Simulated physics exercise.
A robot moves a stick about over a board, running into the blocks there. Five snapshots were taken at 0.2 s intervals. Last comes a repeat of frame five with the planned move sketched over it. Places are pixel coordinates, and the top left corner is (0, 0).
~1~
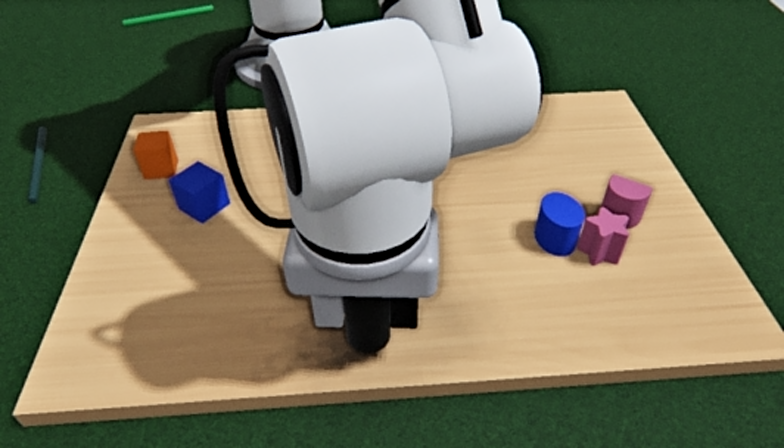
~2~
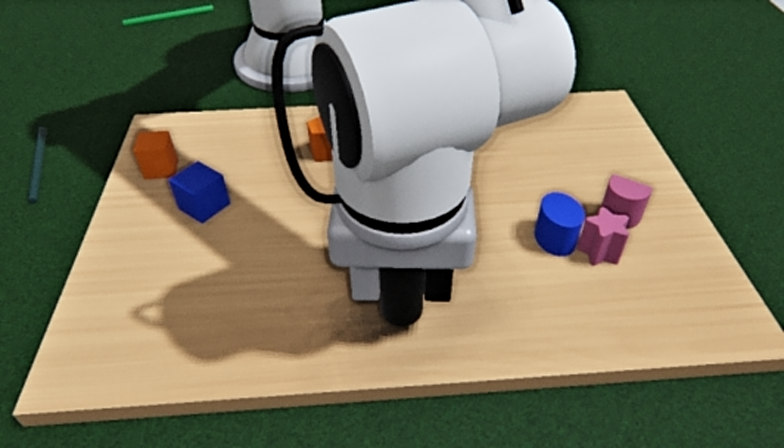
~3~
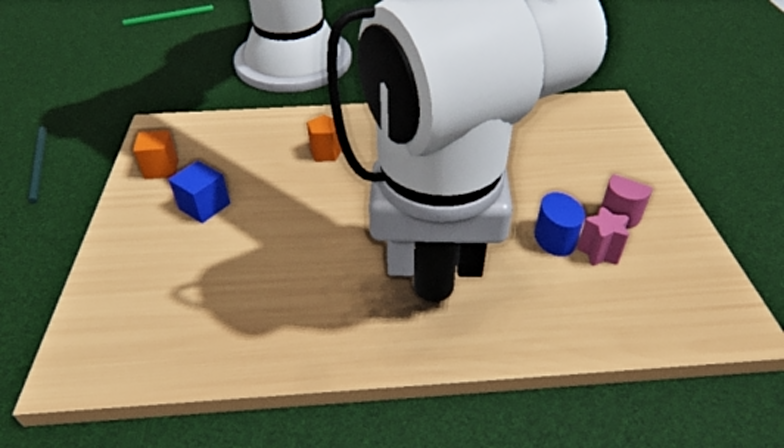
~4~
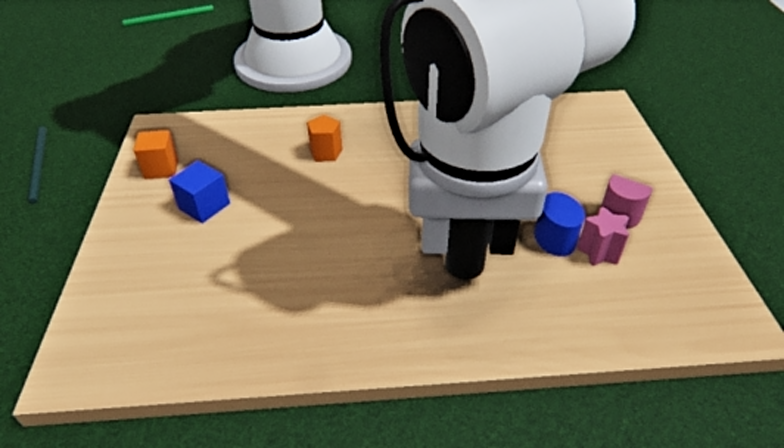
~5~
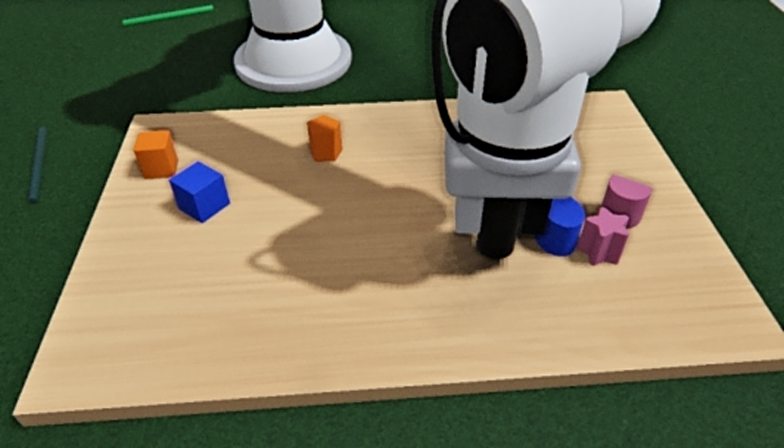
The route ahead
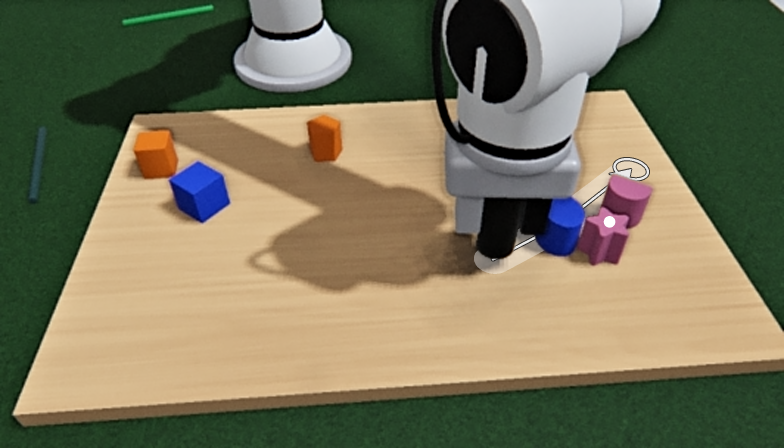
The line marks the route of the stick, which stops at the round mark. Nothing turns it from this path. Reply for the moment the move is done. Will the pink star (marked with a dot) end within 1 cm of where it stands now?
Final answer: No.
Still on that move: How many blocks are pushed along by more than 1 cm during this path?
It moves three or more blocks.
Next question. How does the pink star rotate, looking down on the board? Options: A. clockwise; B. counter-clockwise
My pick is A.
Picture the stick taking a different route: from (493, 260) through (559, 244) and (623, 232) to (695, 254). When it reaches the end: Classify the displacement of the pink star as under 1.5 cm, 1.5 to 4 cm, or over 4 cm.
It shifts by more than 4 cm.
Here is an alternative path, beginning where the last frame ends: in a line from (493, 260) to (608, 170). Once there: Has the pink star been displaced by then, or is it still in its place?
It ends up somewhere else.
Path on the board, from (493, 260) over (549, 230) and (593, 199) to (631, 169); the dot is on the pink star.
On the path given first. One third of the way, stick at (553, 216); blue oval at (597, 200), turned 30° clockwise; pink star at (632, 225), turned 25° clockwise.
Two thirds of the way, stick at (598, 184); blue oval at (625, 195), turned 70° clockwise; pink star at (636, 225), turned 35° clockwise; pink half-round block at (662, 185), turned 25° anticlockwise.
At the end, stick at (636, 156); blue oval at (625, 195), turned 70° clockwise; pink star at (636, 225), turned 35° clockwise; pink half-round block at (662, 185), turned 25° anticlockwise.
